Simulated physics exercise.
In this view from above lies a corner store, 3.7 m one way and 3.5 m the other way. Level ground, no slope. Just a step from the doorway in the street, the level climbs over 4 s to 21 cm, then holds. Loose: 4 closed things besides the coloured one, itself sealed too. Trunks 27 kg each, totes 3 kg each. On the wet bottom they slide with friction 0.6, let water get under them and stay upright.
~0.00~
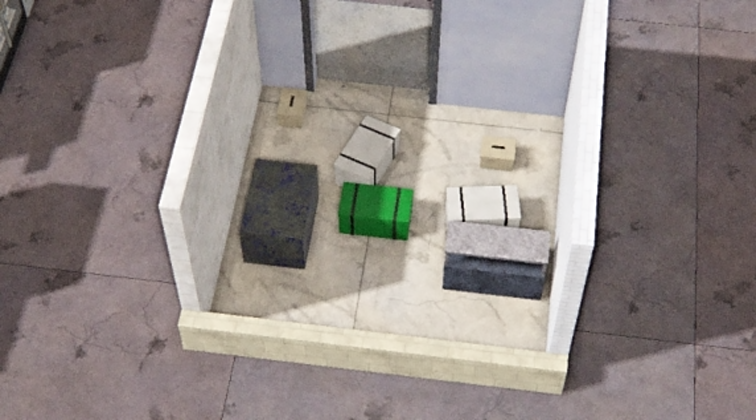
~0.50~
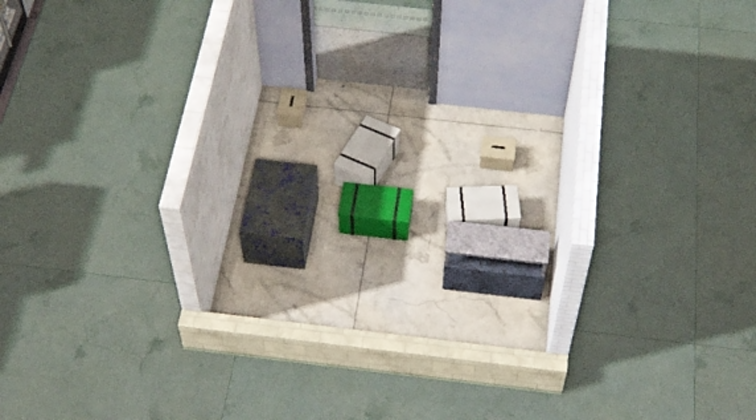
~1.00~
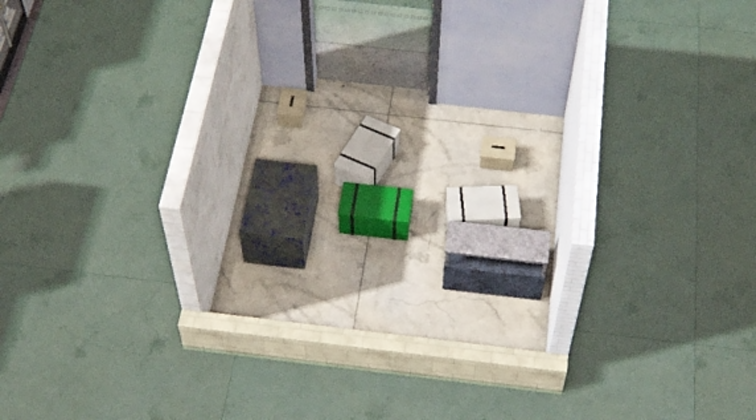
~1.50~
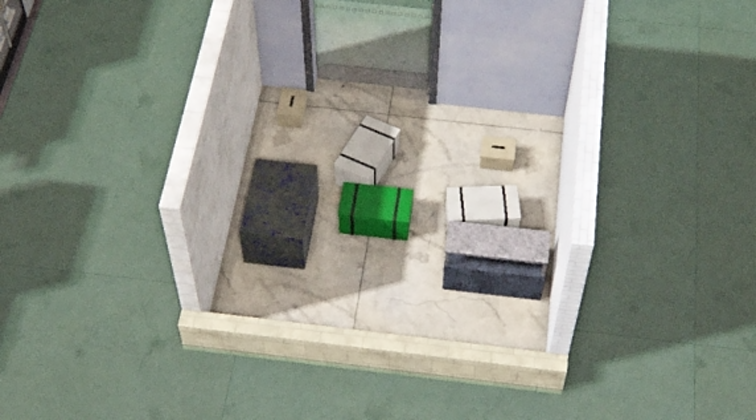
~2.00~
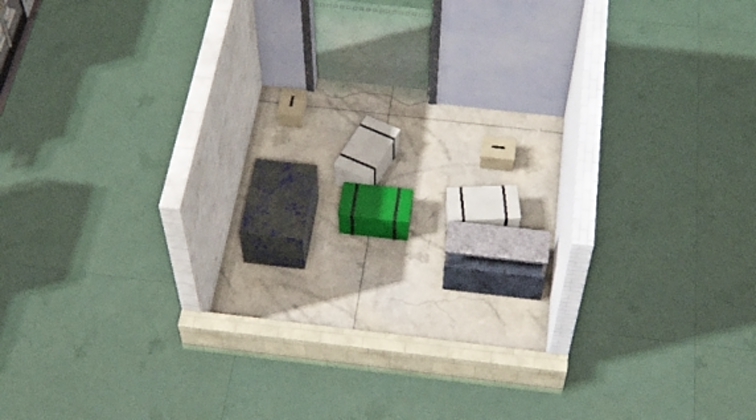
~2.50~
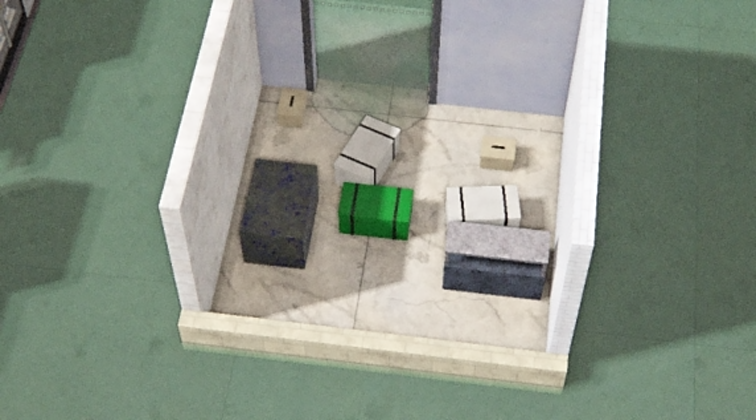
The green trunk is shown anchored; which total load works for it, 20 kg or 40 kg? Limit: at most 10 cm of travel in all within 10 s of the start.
Outcome: Neither mass serves.
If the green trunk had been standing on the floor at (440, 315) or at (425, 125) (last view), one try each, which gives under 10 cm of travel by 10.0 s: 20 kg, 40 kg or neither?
Both masses fail; both masses fail.
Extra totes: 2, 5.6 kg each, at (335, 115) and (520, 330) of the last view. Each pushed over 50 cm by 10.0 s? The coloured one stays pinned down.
Order as asked: Goes beyond / stays within.
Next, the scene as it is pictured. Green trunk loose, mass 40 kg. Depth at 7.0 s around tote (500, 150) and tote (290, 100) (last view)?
Depths: Near 6 cm, then near 10 cm.
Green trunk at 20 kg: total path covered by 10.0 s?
Roughly 250 cm.
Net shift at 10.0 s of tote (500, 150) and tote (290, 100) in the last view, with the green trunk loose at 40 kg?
Respectively 80 and 60 centimetres.
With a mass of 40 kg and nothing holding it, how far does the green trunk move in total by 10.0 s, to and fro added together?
Close to 120 cm, all told.
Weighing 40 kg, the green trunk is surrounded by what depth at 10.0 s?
Depth: Approx. 12 cm.
After 3.5 s the green trunk would be 0 cm from its start with 20 kg and 0 cm from its start with 40 kg; 0 cm of water round it then.
After 4.5 s the green trunk would be 0 cm from its start with 20 kg and 0 cm from its start with 40 kg; 1 cm of water round it then.
After 7.0 s the green trunk would be 80 cm from its start with 20 kg and 1 cm from its start with 40 kg; 7 cm of water round it then.
After 10.0 s the green trunk would be 186 cm from its start with 20 kg and 116 cm from its start with 40 kg; 12 cm of water round it then.
